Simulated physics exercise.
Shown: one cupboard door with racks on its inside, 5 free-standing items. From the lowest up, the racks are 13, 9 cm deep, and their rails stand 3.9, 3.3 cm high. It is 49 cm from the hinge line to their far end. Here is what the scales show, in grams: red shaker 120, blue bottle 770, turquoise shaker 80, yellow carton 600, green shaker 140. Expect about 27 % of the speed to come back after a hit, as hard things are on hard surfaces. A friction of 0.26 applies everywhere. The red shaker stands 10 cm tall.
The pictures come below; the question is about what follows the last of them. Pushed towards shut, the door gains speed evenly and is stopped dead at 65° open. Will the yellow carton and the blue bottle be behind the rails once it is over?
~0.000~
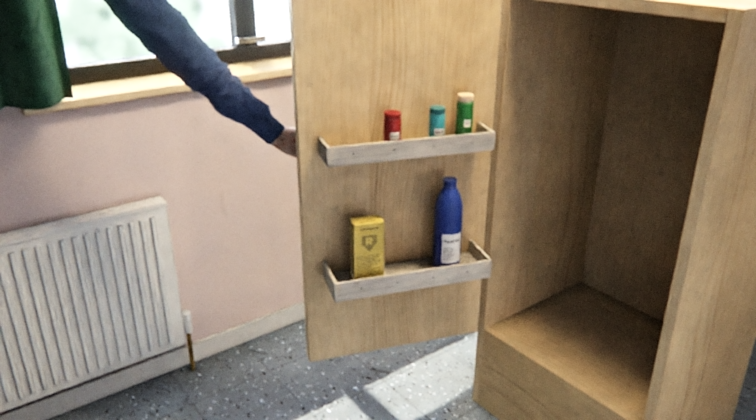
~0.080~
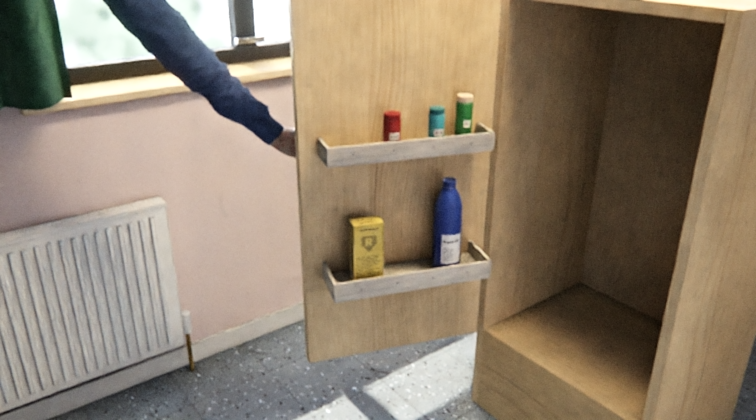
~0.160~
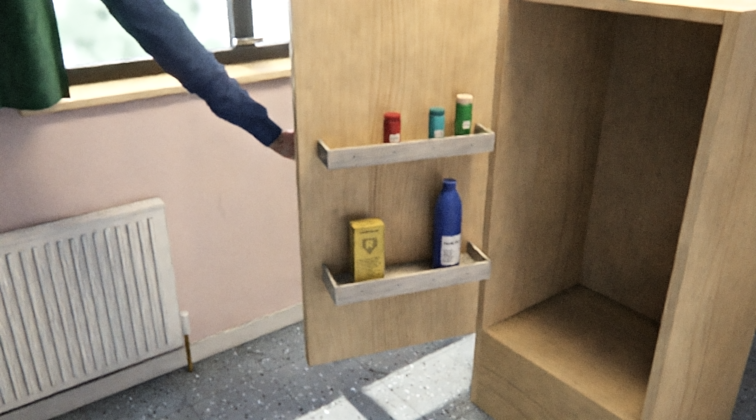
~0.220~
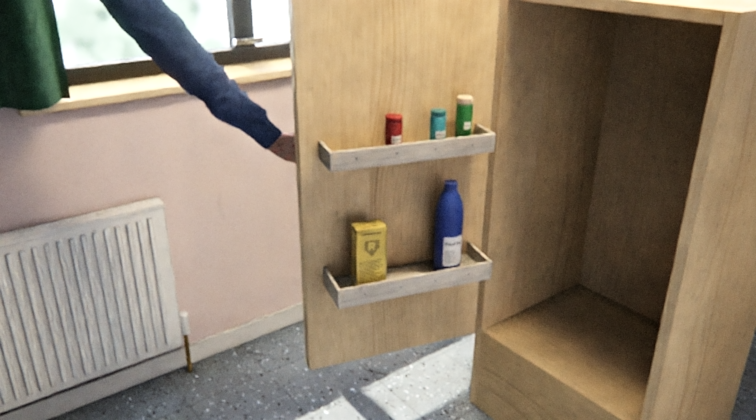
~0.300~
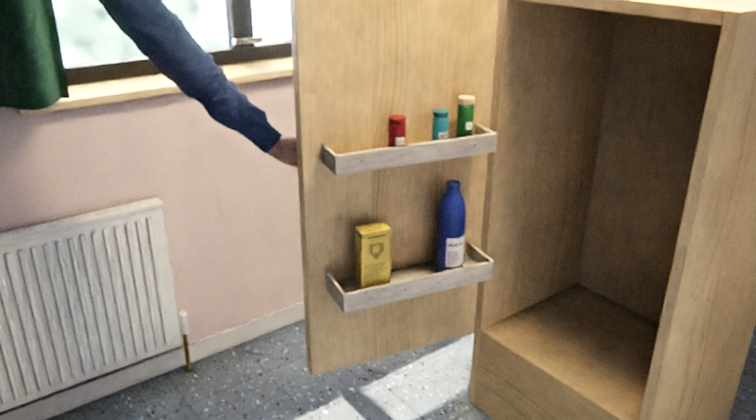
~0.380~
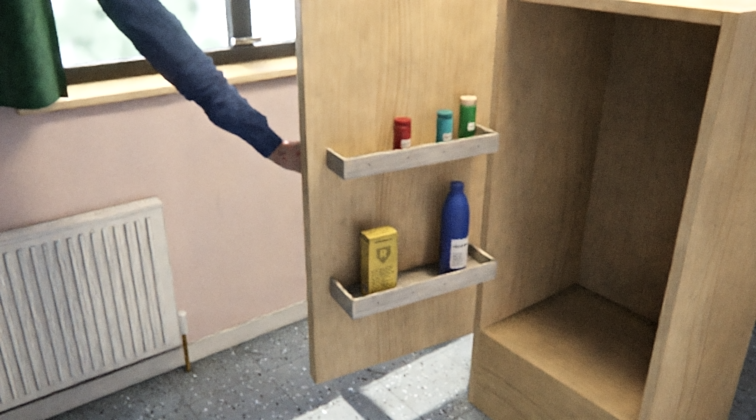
The yellow carton fails to hold, the blue bottle never leaves.
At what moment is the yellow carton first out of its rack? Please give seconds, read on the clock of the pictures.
Near 0.9 s on the clock.
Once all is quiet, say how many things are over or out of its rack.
Total: 1.
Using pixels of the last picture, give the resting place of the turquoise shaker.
My guess is roughly (490, 138).
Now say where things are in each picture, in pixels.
The first frame shows open by 110°; yellow carton (367, 251); blue bottle (448, 226).
The second frame shows open by 110°; green shaker (464, 118); red shaker (392, 131).
The third frame shows open by 108°; turquoise shaker (436, 128); green shaker (463, 119).
The fourth frame shows open by 107°; red shaker (394, 134); turquoise shaker (438, 129).
The fifth frame shows open by 103°; green shaker (465, 120); red shaker (397, 135).
The sixth frame shows open by 99°; yellow carton (379, 263); blue bottle (455, 230).
After 0.68 s, open by 73°.
After 0.98 s, open by 65°; yellow carton now out of its rack.
After 1.28 s, open by 65°.
At rest (1.6 s), out of its rack, yellow carton; the other 4 in place, give or take 5 cm. In the last view, blue bottle near (495, 234).
